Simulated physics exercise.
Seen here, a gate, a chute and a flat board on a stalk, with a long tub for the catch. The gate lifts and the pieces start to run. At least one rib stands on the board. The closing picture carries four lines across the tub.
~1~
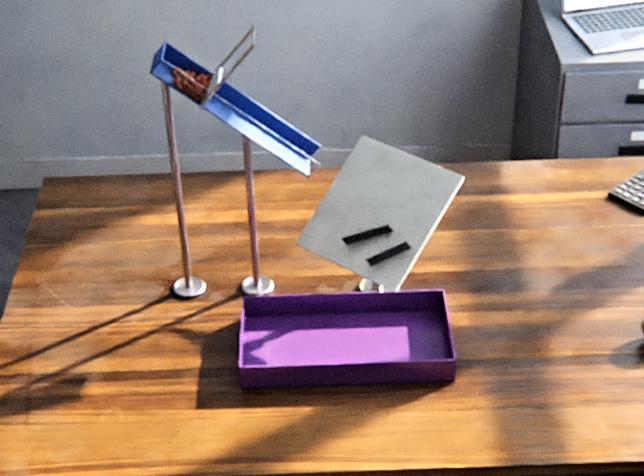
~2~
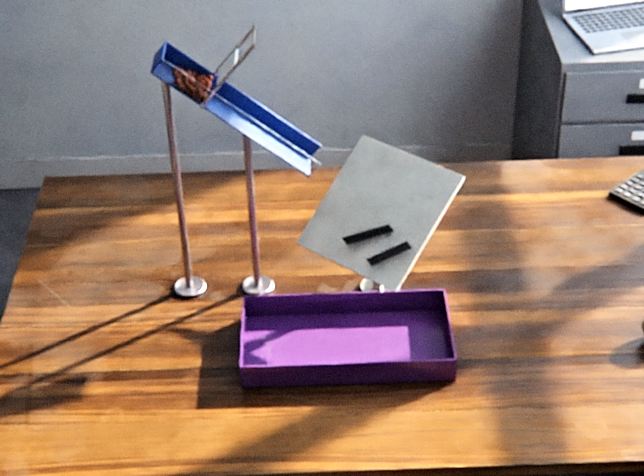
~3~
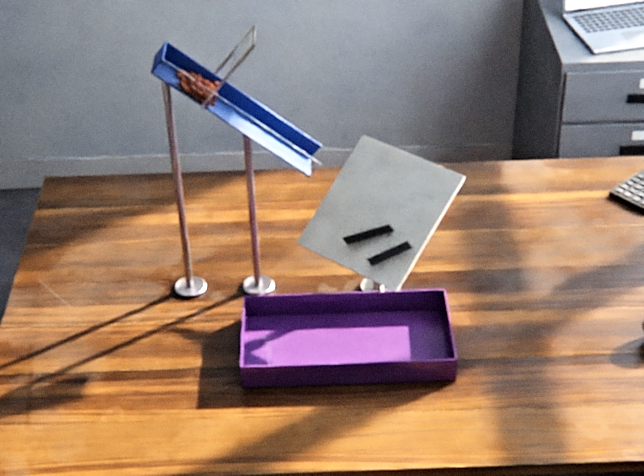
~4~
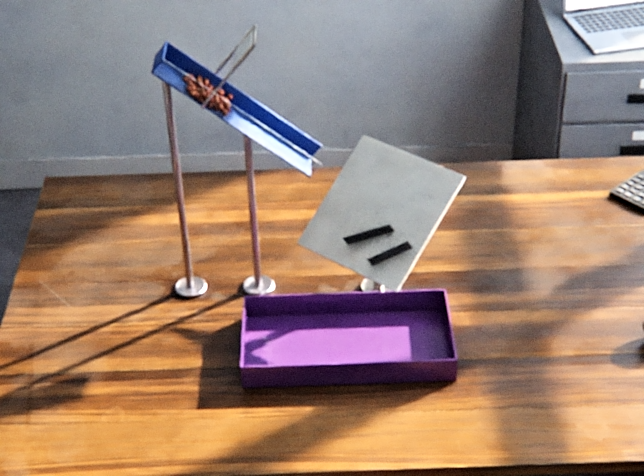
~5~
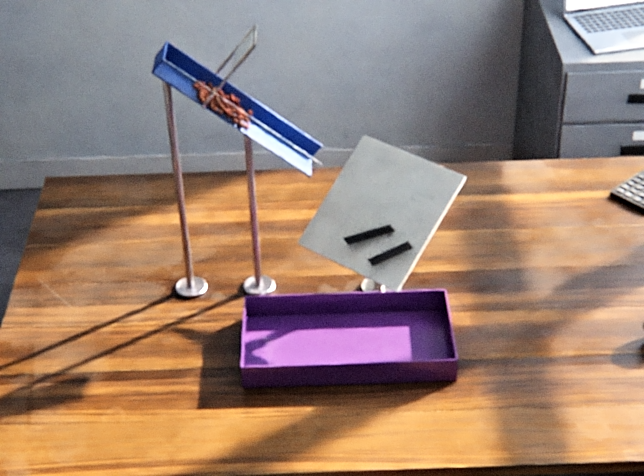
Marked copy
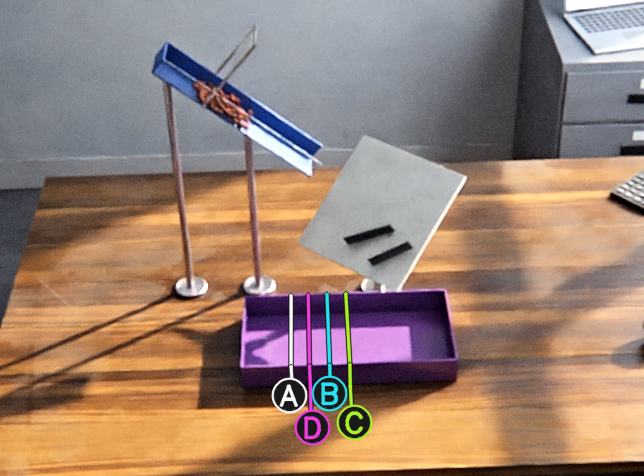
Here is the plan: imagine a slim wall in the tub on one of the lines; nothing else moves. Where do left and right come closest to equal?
The answer is line D.
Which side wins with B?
More lands on the left.
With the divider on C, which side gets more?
Left.
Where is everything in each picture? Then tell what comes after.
In the first picture, load behind the gate at (192, 83), clay pellets; lip of the chute at (309, 168), sloping fairly steeply.
In the second picture, middle of the board at (379, 210), tilted fairly steeply; middle of its low edge at (344, 267); of its high edge at (412, 155).
In the third picture, front corners of the tub at (241, 367) and (456, 359), empty; front of the load at (213, 104).
In the fourth picture, middle of the load at (210, 95); its front at (229, 110), about a quarter of the way to the lip; rib from (408, 242) to (367, 260); rib from (390, 225) to (343, 239).
In the fifth picture, middle of the load at (221, 102); its front at (250, 113), about a third of the way to the lip.
On the marked copy, line A crosses the front rim at (291, 365); line B crosses the front rim at (329, 364); line C crosses the front rim at (349, 363); line D crosses the front rim at (309, 364).
Choosing A, of what is caught, a small part on the left of the divider, nearly all on the right.
Choosing B, of what is caught, most on the left of the divider, a small part on the right.
Choosing C, of what is caught, nearly all on the left of the divider, a stray few on the right.
Choosing D, of what is caught, about a quarter on the left of the divider, about two thirds on the right.
